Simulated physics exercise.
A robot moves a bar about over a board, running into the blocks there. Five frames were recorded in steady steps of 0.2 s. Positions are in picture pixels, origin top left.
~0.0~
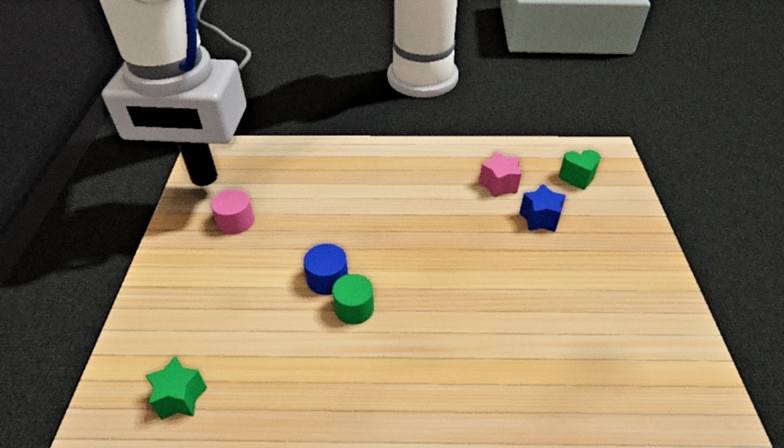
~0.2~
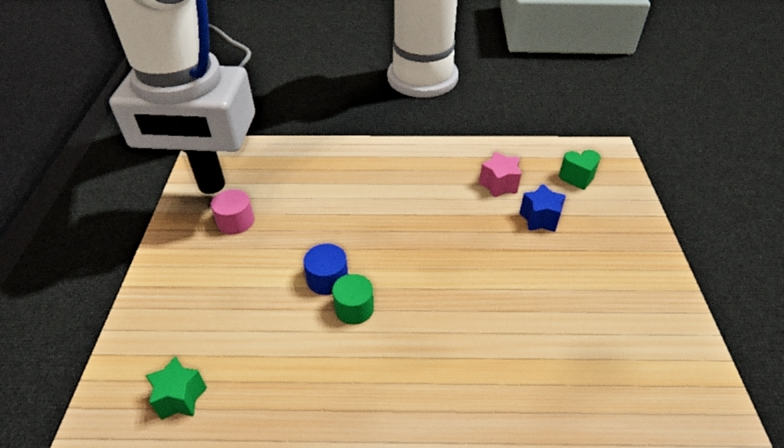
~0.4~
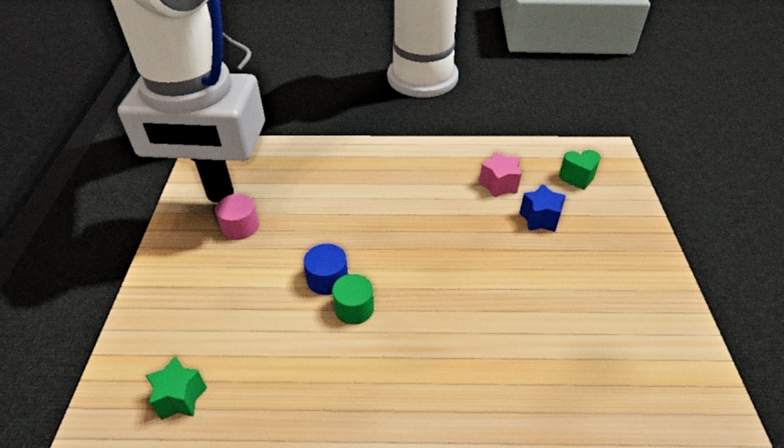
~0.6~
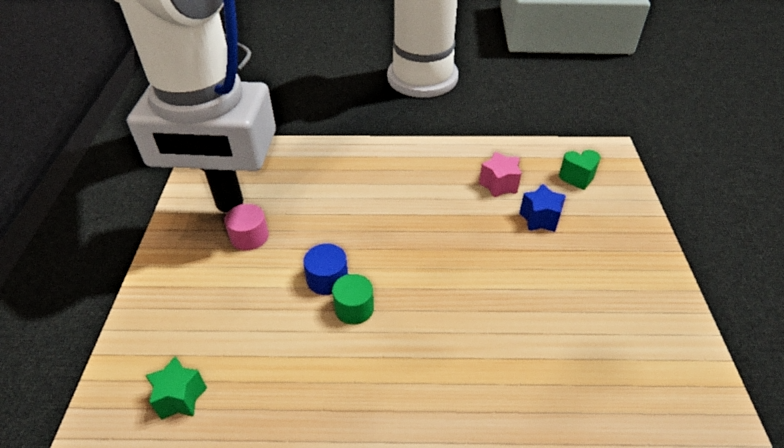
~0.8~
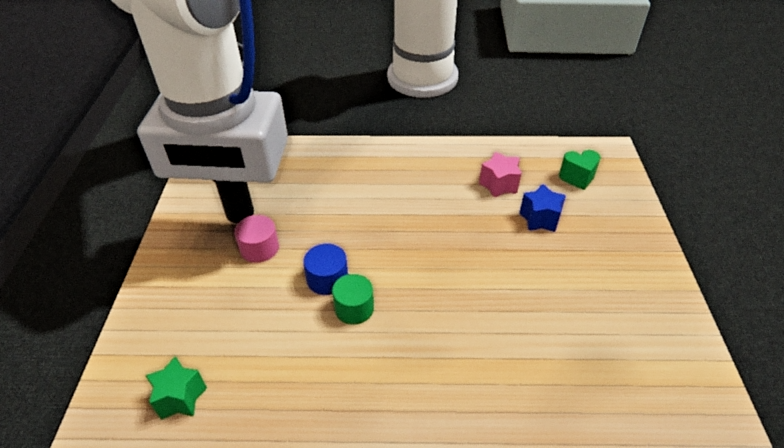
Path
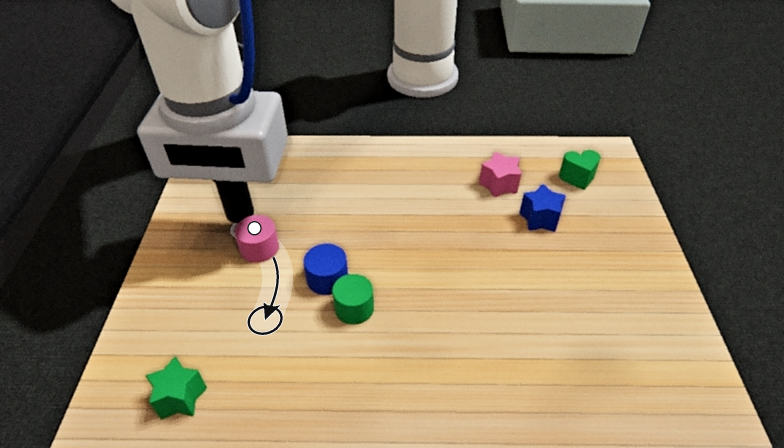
On a wooden board, a robot arm lowers its black bar toward a pink disc, then pushes it diagonally right and nearer.
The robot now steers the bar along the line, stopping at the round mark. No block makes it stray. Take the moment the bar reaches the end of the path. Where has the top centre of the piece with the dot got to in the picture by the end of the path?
That would be at about pixel (293, 314).
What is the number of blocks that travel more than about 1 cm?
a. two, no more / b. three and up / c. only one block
The one that fits is c, only one block.
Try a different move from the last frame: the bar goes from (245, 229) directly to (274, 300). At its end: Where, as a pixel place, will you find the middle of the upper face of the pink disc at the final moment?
The centre of its top will be at (306, 285).
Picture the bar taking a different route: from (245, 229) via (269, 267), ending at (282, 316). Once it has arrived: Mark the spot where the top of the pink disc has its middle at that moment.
Its top centre lands on (314, 303).
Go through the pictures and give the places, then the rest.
Bar's lower end (205, 179); pink disc (230, 201); blue disc (325, 259), in the first frame.
Bar (212, 186); blocks still, in the second frame.
Bar (221, 195); pink disc (235, 206), in the third frame.
Bar (230, 204); pink disc (244, 217), in the fourth frame.
Bar (241, 215); pink disc (254, 228); blue disc (325, 259), in the fifth frame.
Drawn move, from (245, 229) by way of (269, 250) and (277, 282) to (265, 320); the dot is on the pink disc.
What follows on the original path. One third of the way, bar (266, 238); pink disc (276, 255).
Two thirds of the way, bar (274, 270); pink disc (288, 289).
At the end, bar (261, 307); pink disc (293, 314); blue disc still.
